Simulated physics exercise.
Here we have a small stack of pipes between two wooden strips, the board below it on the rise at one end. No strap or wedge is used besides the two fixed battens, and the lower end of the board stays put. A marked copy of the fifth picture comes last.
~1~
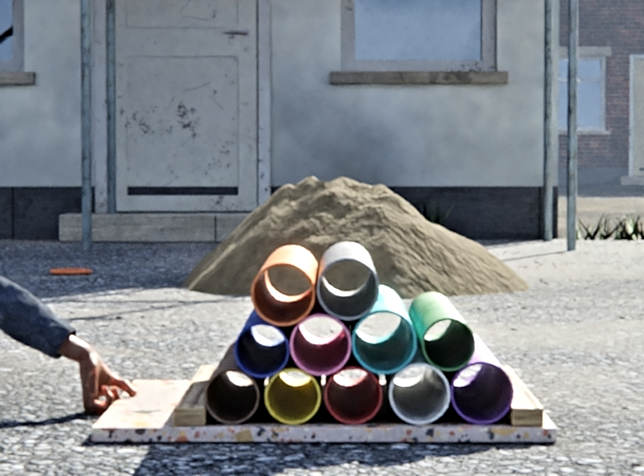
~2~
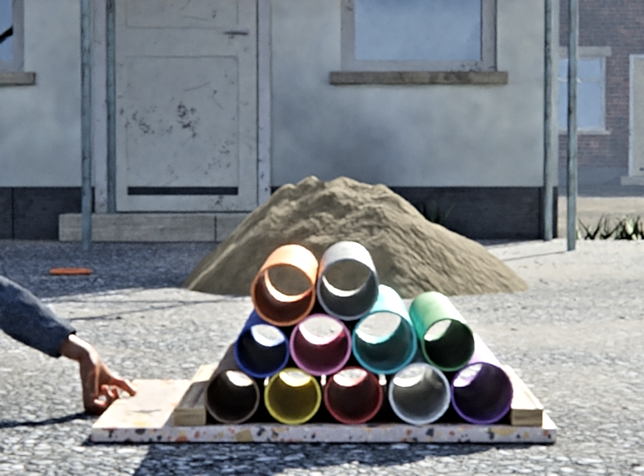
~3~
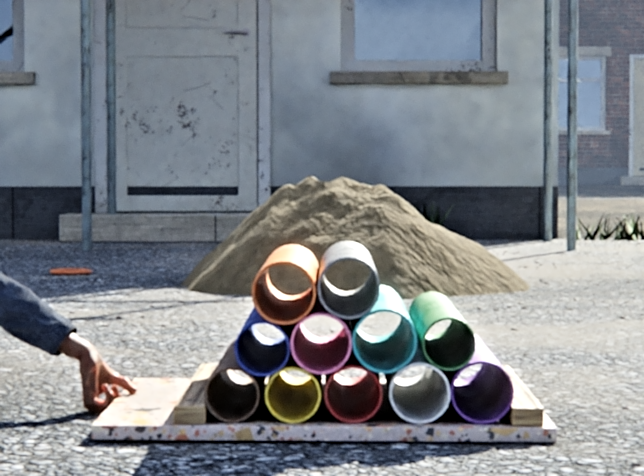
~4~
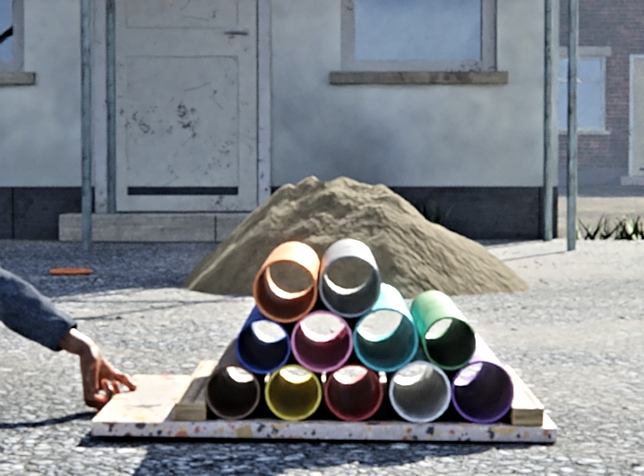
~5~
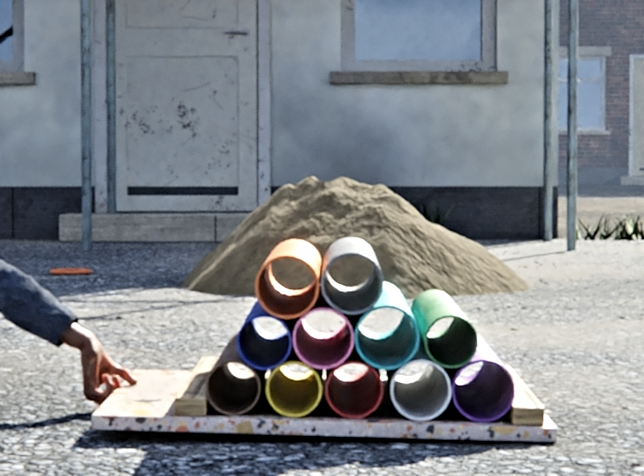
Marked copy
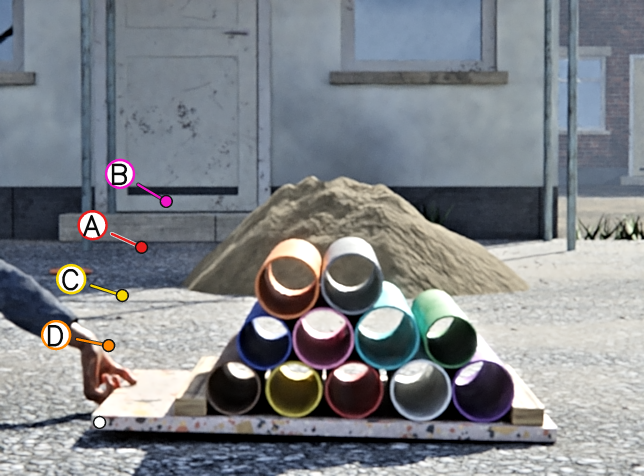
A hand at the left slowly lifted that end of a speckled board a little, and the stack of colourful pipes between two wooden strips tilted slightly with it, in front of a sand pile.
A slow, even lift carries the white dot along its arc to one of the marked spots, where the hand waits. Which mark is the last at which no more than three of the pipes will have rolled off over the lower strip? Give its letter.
A is the limit.
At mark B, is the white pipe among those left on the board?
The white pipe: Yes.
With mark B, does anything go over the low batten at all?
Yes.
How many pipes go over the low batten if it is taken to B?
At B the number is six.
On the marked copy, A at (142, 247); B at (167, 202); C at (122, 296); D at (109, 346); the white dot at (99, 422).
Taking A. A third of the way, board at 16°.
Two thirds of the way, board at 24°.
When it is over, board at 24°, two over the low batten (turquoise, green).
As for the rest, B six over the low batten; C none over the low batten; D none over the low batten.
